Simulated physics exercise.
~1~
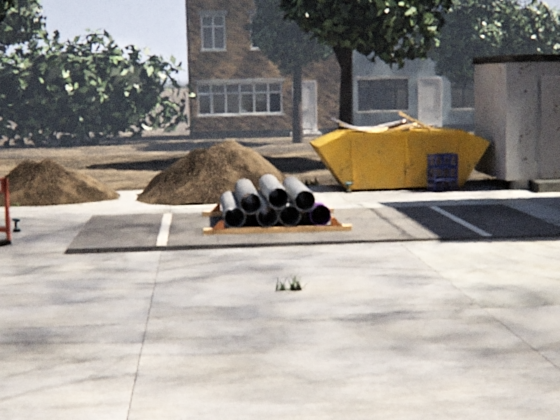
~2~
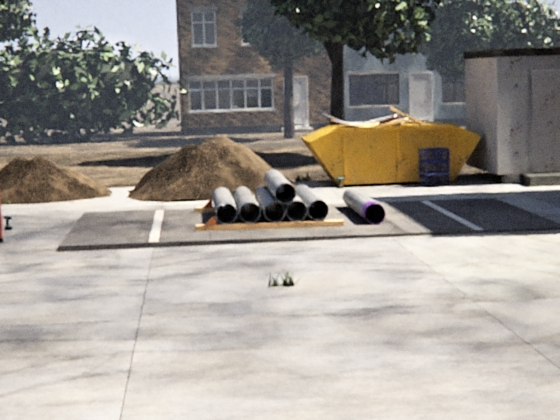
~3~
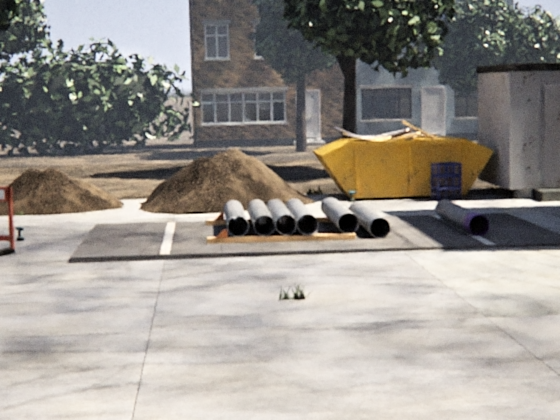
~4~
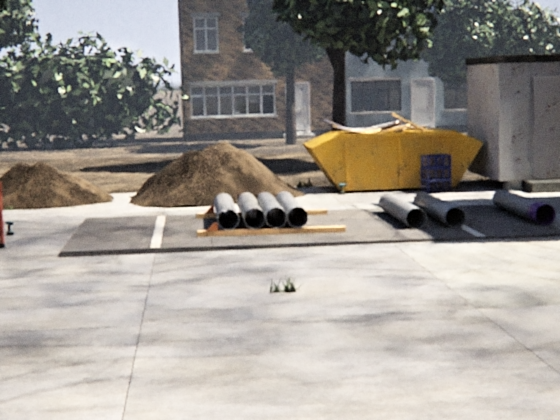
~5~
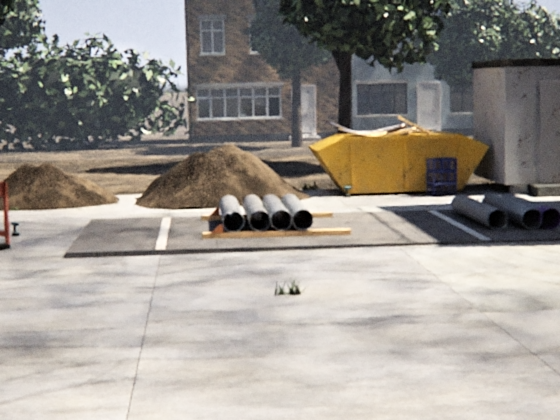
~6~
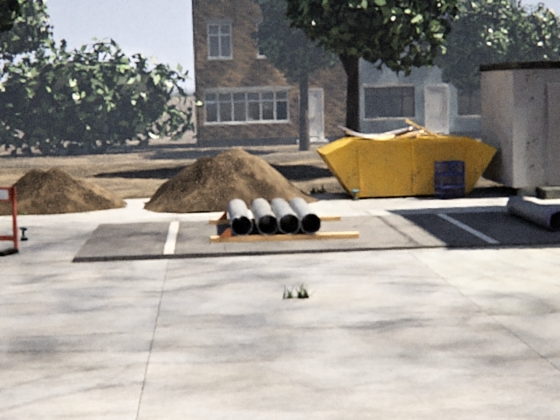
The clip opens on a stack of dark-ended pipes, one of them purple, resting on timber bearers in a paved yard, with dirt mounds and a yellow skip behind. The right side gives way, and the purple pipe at the lower right rolls off the bearers toward the right-hand white line. The upper pipes drop down as the pile flattens, and the purple one crosses the line. Two grey pipes follow it to the right, and all three roll past the line toward the shed. At the end, four pipes lie side by side on the bearers, while the others reach the right edge of the view.
